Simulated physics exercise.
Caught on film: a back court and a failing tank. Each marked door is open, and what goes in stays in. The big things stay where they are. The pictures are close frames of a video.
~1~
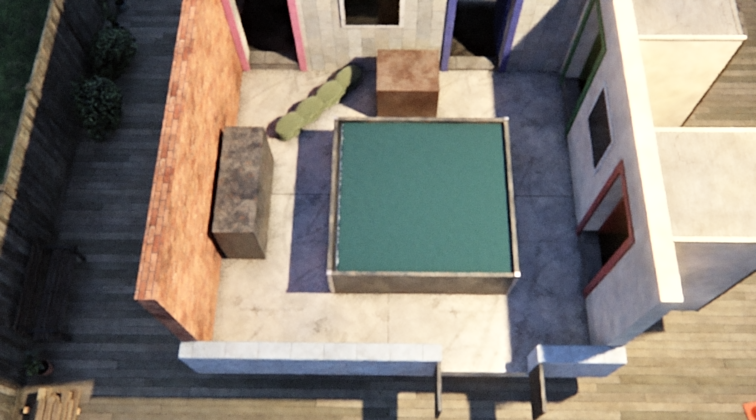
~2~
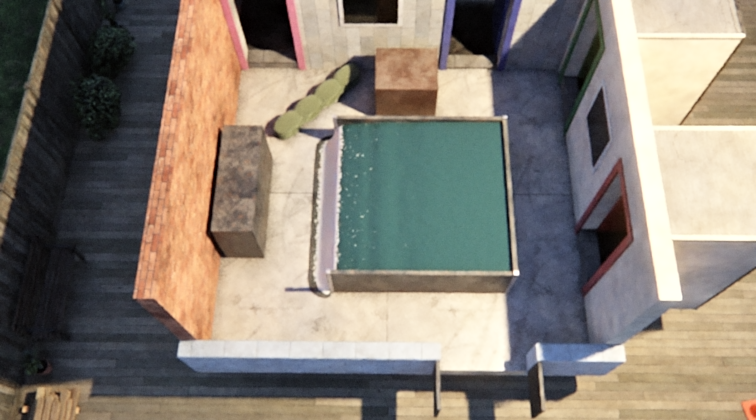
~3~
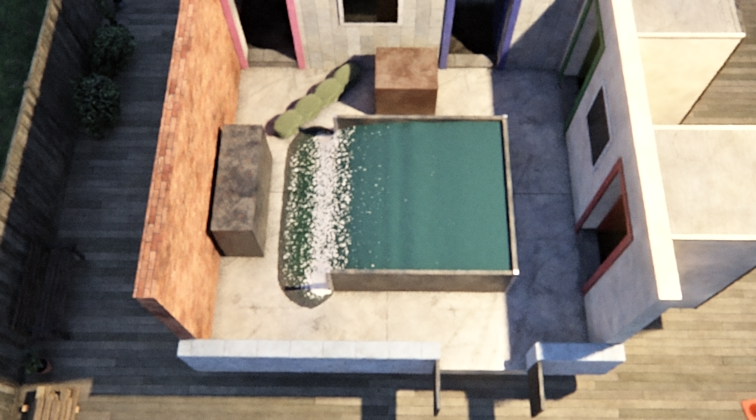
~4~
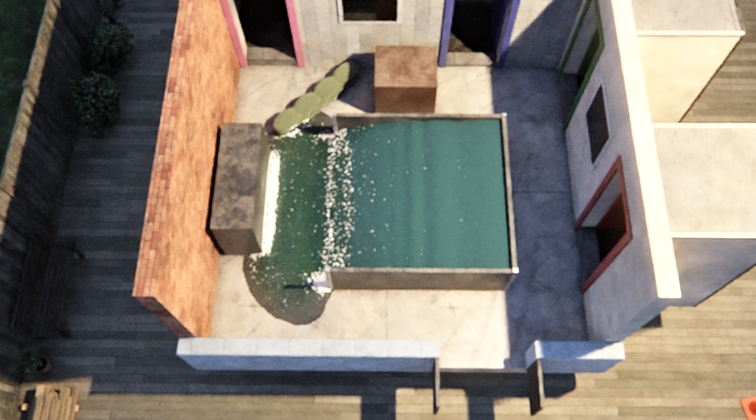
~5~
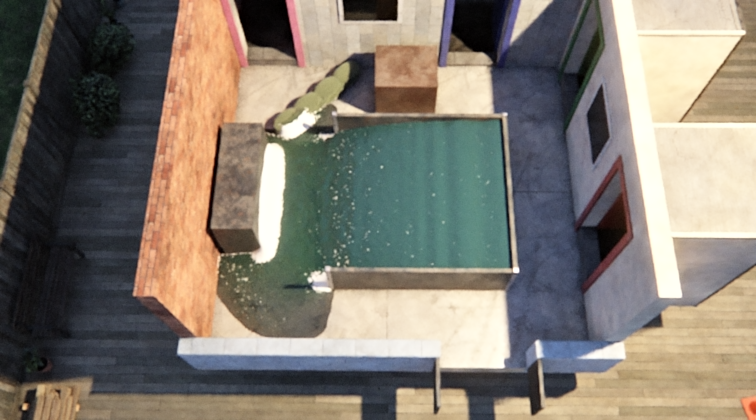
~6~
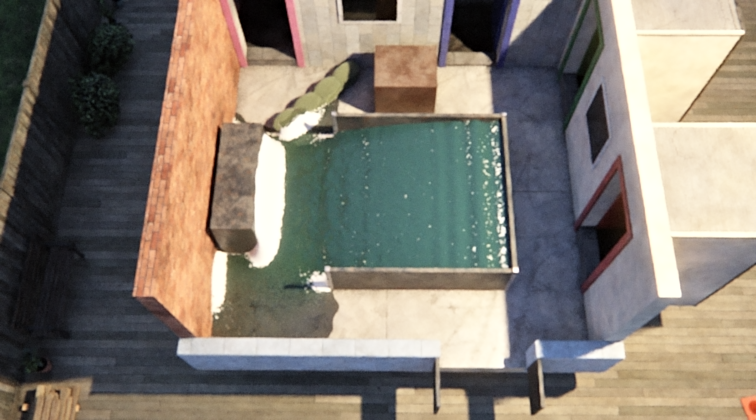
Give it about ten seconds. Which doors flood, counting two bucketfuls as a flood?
In the end: The green door holds within the limit; the red door holds within the limit; the pink door floods; the blue door floods.
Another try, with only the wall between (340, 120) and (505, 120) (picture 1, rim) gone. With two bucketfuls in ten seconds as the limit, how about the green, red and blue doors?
In short: The green door takes more; the red door stays under; the blue door takes more.
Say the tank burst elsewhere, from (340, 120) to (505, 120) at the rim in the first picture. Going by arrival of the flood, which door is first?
The blue door.
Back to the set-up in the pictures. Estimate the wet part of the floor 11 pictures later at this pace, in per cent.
I make it 55 per cent.
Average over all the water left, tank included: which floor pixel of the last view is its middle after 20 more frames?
Around (353, 214).
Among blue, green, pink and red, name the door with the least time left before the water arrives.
That is the pink-painted one.
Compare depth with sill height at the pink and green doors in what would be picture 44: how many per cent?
Roughly 130 per cent, then 90 per cent.
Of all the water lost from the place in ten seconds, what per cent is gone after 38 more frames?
Close to 45 %.
A moment on, water covers 35 % of the floor; the green door not reached, the red door not reached, the pink door wet at the sill, nothing in, the blue door not reached.
Next, water covers 55 % of the floor; the green door not reached, the red door not reached, the pink door over two buckets in, the blue door not reached.
Then, water covers 80 % of the floor; the green door wet at the sill, nothing in, the red door wet at the sill, nothing in, the pink door far over two buckets in, the blue door wet at the sill, nothing in.
Later, water covers 95 % of the floor; the green door wet at the sill, nothing in, the red door wet at the sill, nothing in, the pink door far over two buckets in, the blue door under two buckets in.
In the end, water covers 95 % of the floor; the green door wet at the sill, nothing in, the red door wet at the sill, nothing in, the pink door far over two buckets in, the blue door far over two buckets in.
